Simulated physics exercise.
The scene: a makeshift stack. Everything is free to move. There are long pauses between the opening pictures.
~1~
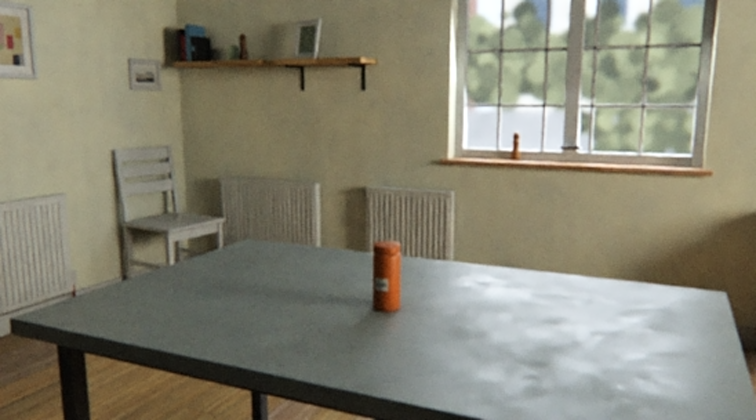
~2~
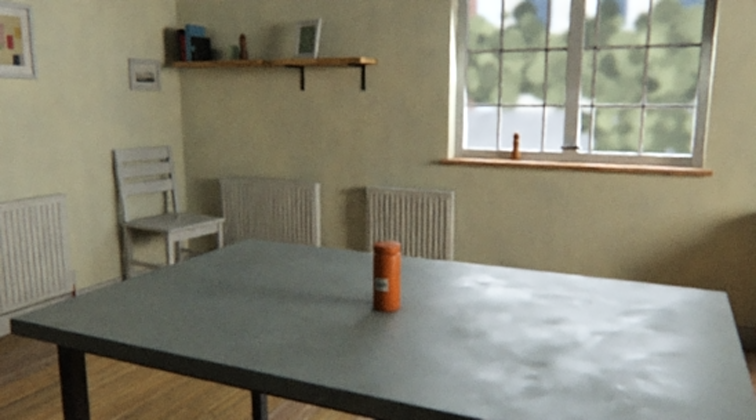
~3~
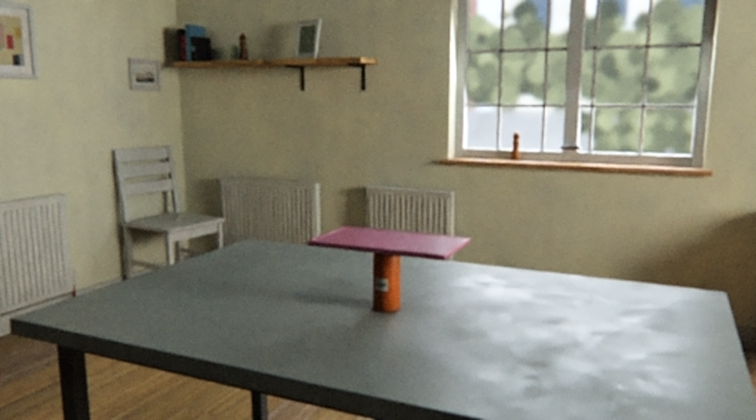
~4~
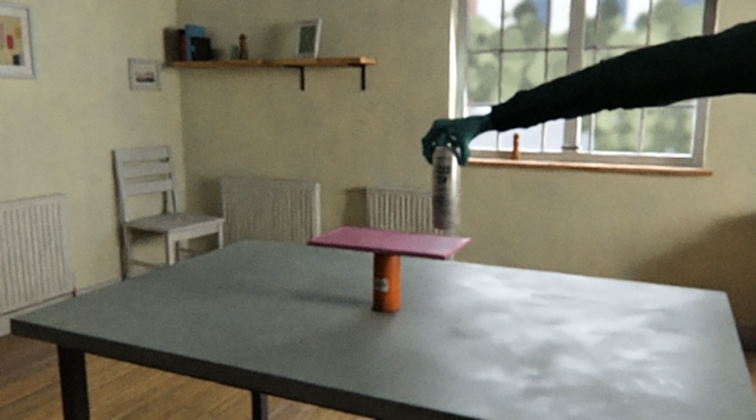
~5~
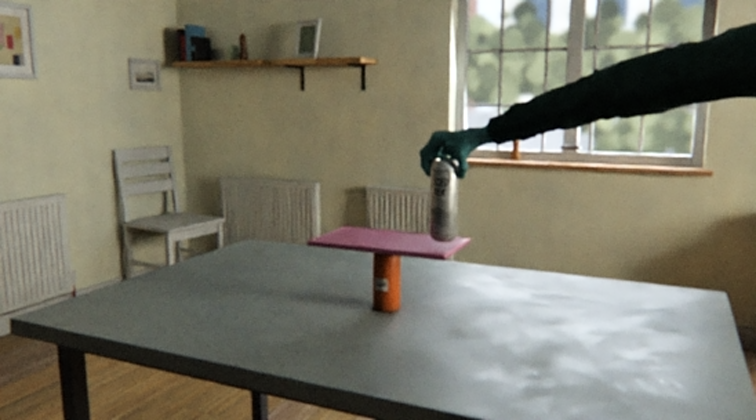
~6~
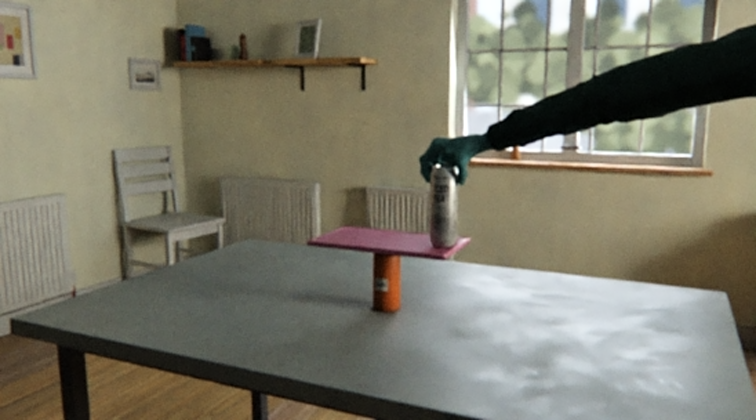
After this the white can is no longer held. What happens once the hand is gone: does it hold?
In the end the stack gives way.
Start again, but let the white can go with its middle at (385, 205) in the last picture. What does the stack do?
Then it stays up.
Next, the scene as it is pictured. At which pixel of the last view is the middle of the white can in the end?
At about (502, 316).
Then, 0.40 s past the last view, white can now fallen; pink lid rocked 49° from its first pose.
Then, 0.50 s past the last view, pink lid rocked 61° from its first pose.
Then, 0.70 s past the last view, pink lid rocked 50° from its first pose.
Finally, fallen, white can and pink lid; orange jar still in place. Final places as the last picture's camera would see them, white can near (502, 316). The stack loses its balance.
